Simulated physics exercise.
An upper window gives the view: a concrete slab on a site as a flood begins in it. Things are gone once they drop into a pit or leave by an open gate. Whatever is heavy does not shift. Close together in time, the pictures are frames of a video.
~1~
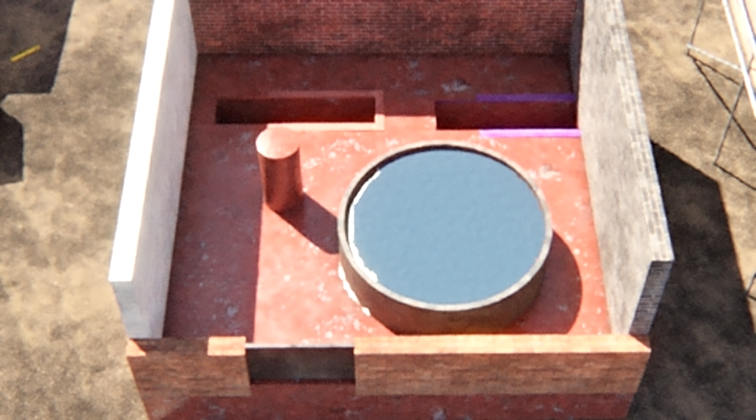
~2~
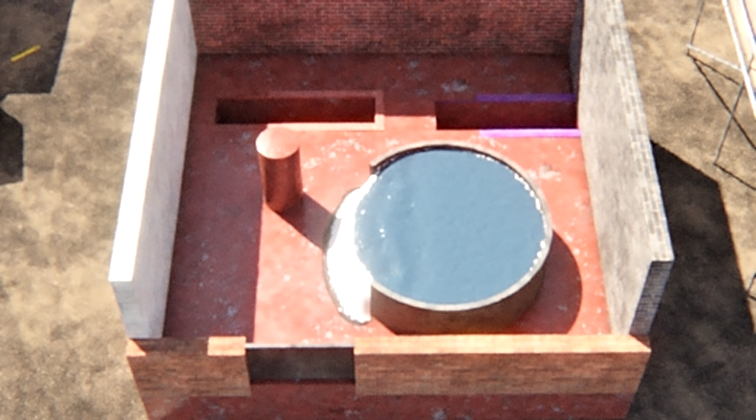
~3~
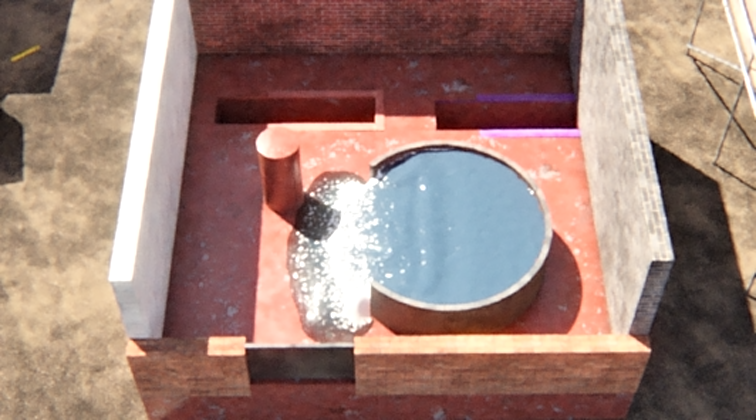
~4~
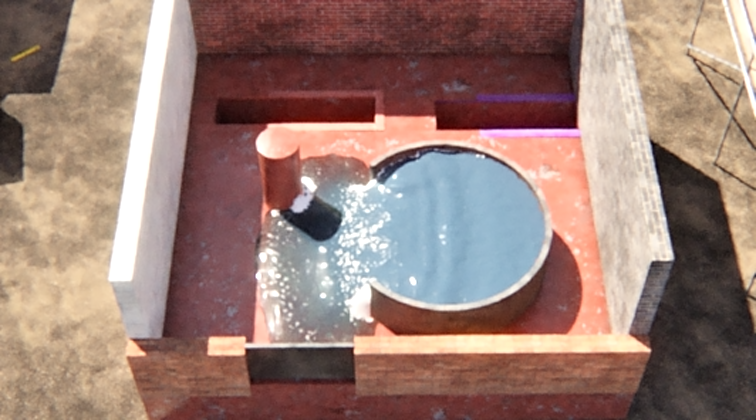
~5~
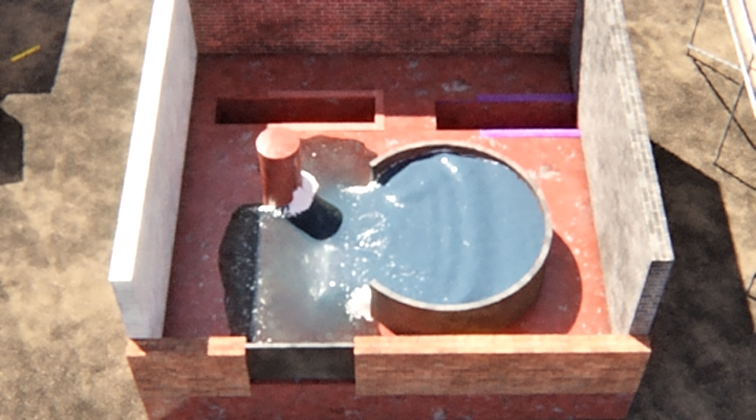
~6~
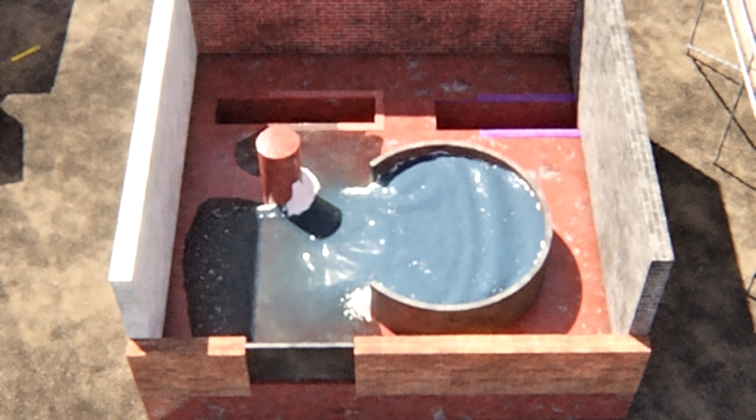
Water pouring from the left side of a round pool, spreading across a red walled floor and around a short column.
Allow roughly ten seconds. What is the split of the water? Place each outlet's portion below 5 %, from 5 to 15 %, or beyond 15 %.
Once it settles, the gate collects below 5 %, the red pit collects beyond 15 %, the purple pit collects from 5 to 15 %.
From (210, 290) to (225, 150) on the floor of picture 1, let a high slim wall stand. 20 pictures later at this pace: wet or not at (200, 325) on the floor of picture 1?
Verdict: The spot is submerged.
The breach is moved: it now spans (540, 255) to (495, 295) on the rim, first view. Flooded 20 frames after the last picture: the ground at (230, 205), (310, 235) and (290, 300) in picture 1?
Note, points one to three: Unreached / unreached / reached and soaked.
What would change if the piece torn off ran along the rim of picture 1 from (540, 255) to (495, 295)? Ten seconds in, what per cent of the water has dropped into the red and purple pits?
Red: 8 percent; purple: 40 percent.
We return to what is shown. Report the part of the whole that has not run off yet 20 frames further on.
86 %.
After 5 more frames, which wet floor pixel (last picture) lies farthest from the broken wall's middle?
Best guess: Near (192, 102).
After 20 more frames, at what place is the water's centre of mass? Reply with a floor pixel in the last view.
I'd put my finger on (324, 259).
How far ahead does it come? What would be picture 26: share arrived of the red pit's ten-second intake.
Around 30 percent.
A moment on, water covers 40 % of the floor; the gate 0 %, the red pit 2 %, the purple pit 0 %.
Next, water covers 45 % of the floor; the gate 0 %, the red pit 5 %, the purple pit 0 %.
Then, water covers 55 % of the floor; the gate 0 %, the red pit 14 %, the purple pit 0 %.
Later, water covers 90 % of the floor; the gate 0 %, the red pit 31 %, the purple pit 1 %.
In the end, water covers 85 % of the floor; the gate 0 %, the red pit 44 %, the purple pit 8 %.
